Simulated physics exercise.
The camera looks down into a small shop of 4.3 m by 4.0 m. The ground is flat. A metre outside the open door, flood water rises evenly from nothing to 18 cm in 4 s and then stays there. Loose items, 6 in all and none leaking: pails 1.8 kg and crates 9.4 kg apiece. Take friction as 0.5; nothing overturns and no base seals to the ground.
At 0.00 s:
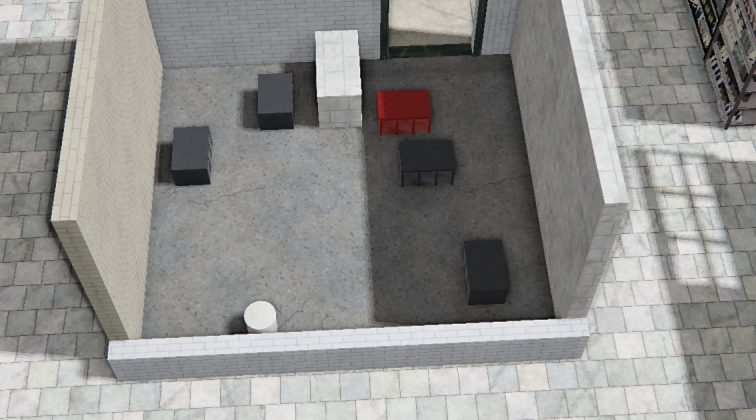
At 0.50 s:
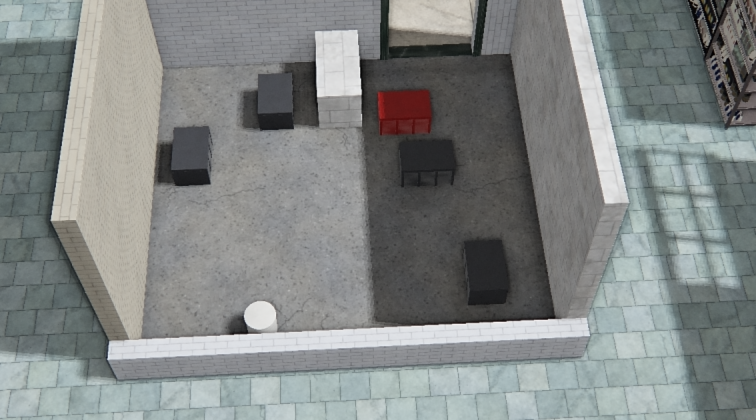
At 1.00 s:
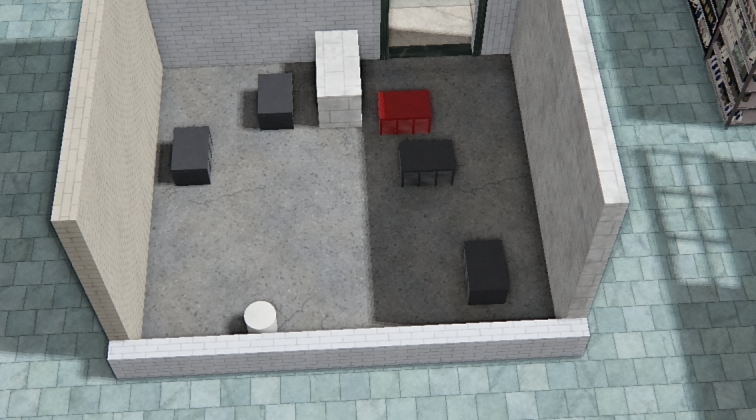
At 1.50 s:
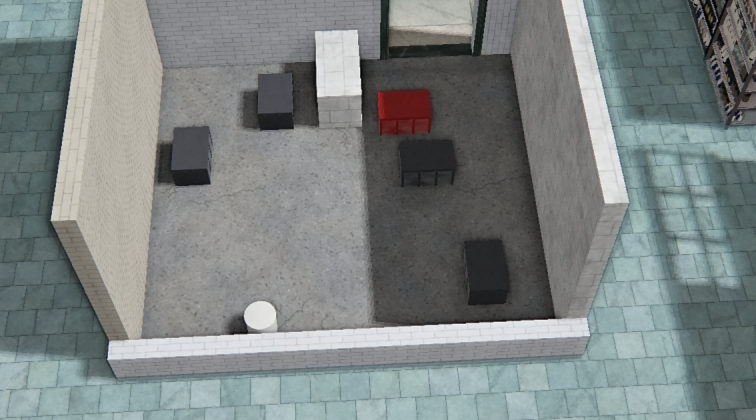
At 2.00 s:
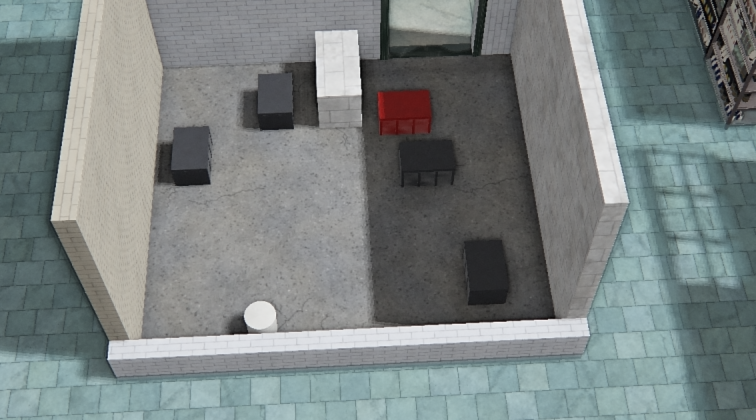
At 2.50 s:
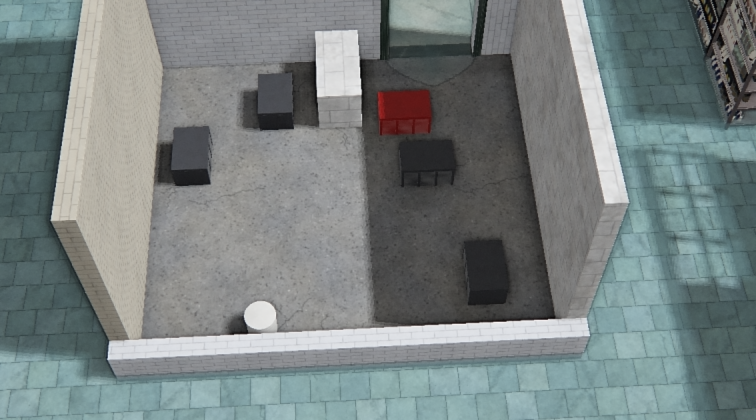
In a small walled shop seen from above, the paving outside turned from pale grey to blue-green, then a little water crept in through the doorway while the crates and white pail stayed still.
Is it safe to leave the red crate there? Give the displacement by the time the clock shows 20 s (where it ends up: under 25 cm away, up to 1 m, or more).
Red crate ends far away.
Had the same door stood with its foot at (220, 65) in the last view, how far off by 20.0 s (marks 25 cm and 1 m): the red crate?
In that case the red crate ends far away.
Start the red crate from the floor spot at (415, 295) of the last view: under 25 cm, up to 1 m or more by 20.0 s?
It travels far.
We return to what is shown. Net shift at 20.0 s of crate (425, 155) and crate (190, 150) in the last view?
In turn: 250 cm, 150 cm.
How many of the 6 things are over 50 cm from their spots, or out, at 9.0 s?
By then 4.
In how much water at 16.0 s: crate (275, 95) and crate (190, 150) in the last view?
Roughly 11 and 12 cm.
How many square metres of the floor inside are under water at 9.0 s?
About 14 m2.
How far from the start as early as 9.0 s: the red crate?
Roughly 250 cm by then.
After 4.0 s the red crate is near (402, 124), 0.3 m from its start, aground; 0 afloat.
After 9.0 s the red crate is near (304, 270), 2.5 m from its start, afloat; 4 afloat.
After 16.0 s the red crate is near (256, 103), 1.7 m from its start, afloat; 6 afloat.
After 20.0 s the red crate is near (288, 229), 2.2 m from its start, afloat; 6 afloat.
